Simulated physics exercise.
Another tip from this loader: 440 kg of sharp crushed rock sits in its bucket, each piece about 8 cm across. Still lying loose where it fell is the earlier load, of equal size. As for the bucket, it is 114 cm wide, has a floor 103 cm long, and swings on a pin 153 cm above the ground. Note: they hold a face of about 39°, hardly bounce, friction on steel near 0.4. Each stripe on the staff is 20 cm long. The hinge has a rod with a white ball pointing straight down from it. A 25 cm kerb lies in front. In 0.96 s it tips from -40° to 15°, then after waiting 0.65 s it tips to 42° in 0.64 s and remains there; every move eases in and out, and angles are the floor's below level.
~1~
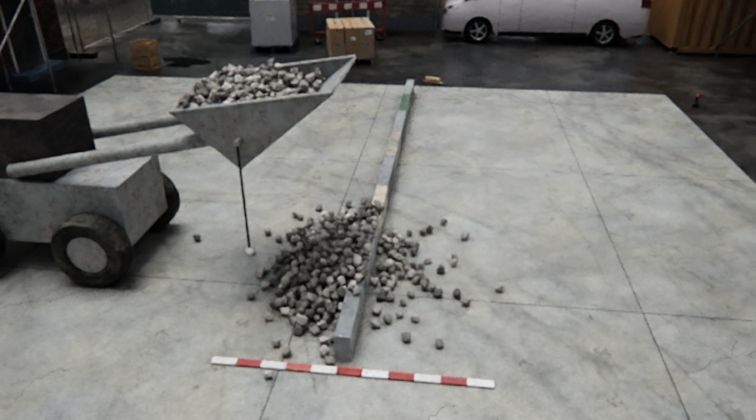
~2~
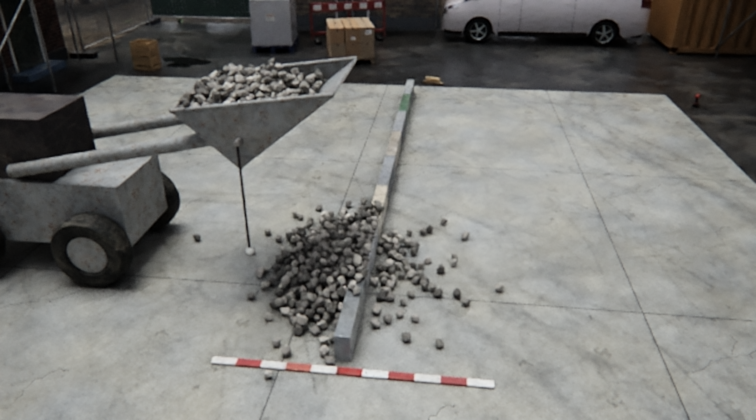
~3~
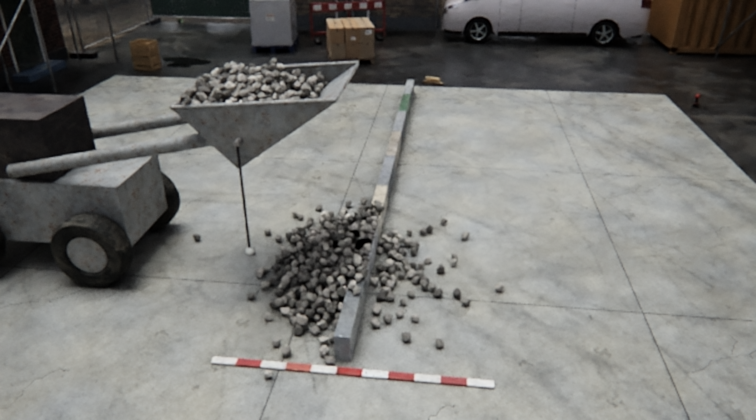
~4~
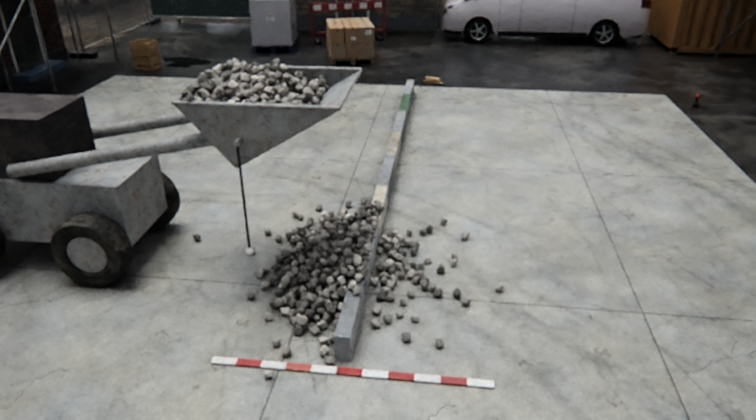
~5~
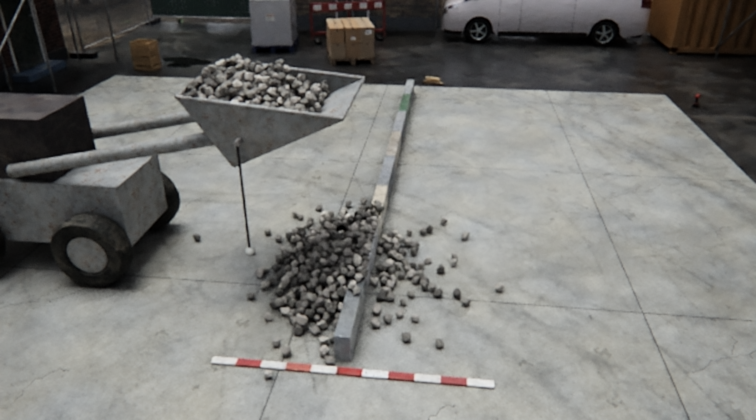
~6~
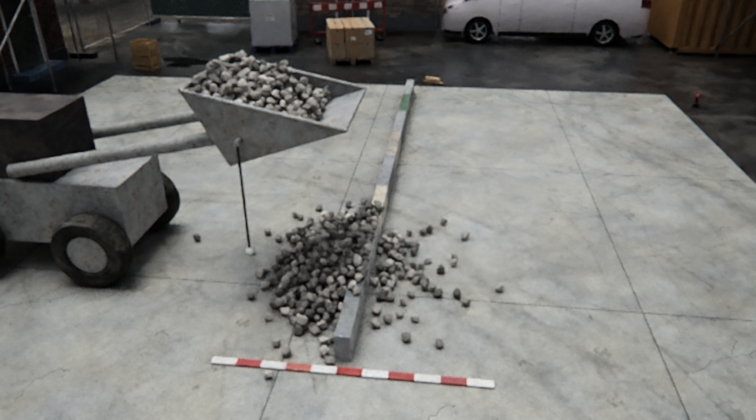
Loader bucket heaped with grey stones tilting forward, its lip lowering on the right, above a motionless stone pile against a kerb.
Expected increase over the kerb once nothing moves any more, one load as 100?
About 66 in every hundred.
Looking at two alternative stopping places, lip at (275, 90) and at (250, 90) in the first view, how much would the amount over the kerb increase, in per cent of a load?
Case one about 5 %, case two about 0 %.
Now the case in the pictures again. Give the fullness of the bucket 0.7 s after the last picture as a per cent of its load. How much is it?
It still holds about 100 per cent.
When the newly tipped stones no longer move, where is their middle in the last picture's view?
The middle lies near (387, 260) in the last picture.
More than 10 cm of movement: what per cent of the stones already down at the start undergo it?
Close to 5 per cent.
Then, 0.3 s after the last picture the floor is at 6°; in per cent of one load, 100 in the bucket, 89 on this side of the kerb, 11 over the kerb; the foremost stones are at (460, 272).
Then, 0.7 s after the last picture the floor is at 15°; in per cent of one load, 99 in the bucket, 90 on this side of the kerb, 11 over the kerb; the foremost stones are at (460, 272).
Then, 2.3 s after the last picture the floor is at 42°; in per cent of one load, 12 in the bucket, 142 on this side of the kerb, 47 over the kerb; the foremost stones are at (481, 283).
Then, 5.0 s after the last picture the floor is at 42°; in per cent of one load, 0 in the bucket, 123 on this side of the kerb, 77 over the kerb; the foremost stones are at (500, 263). Net gain over the kerb, 66.
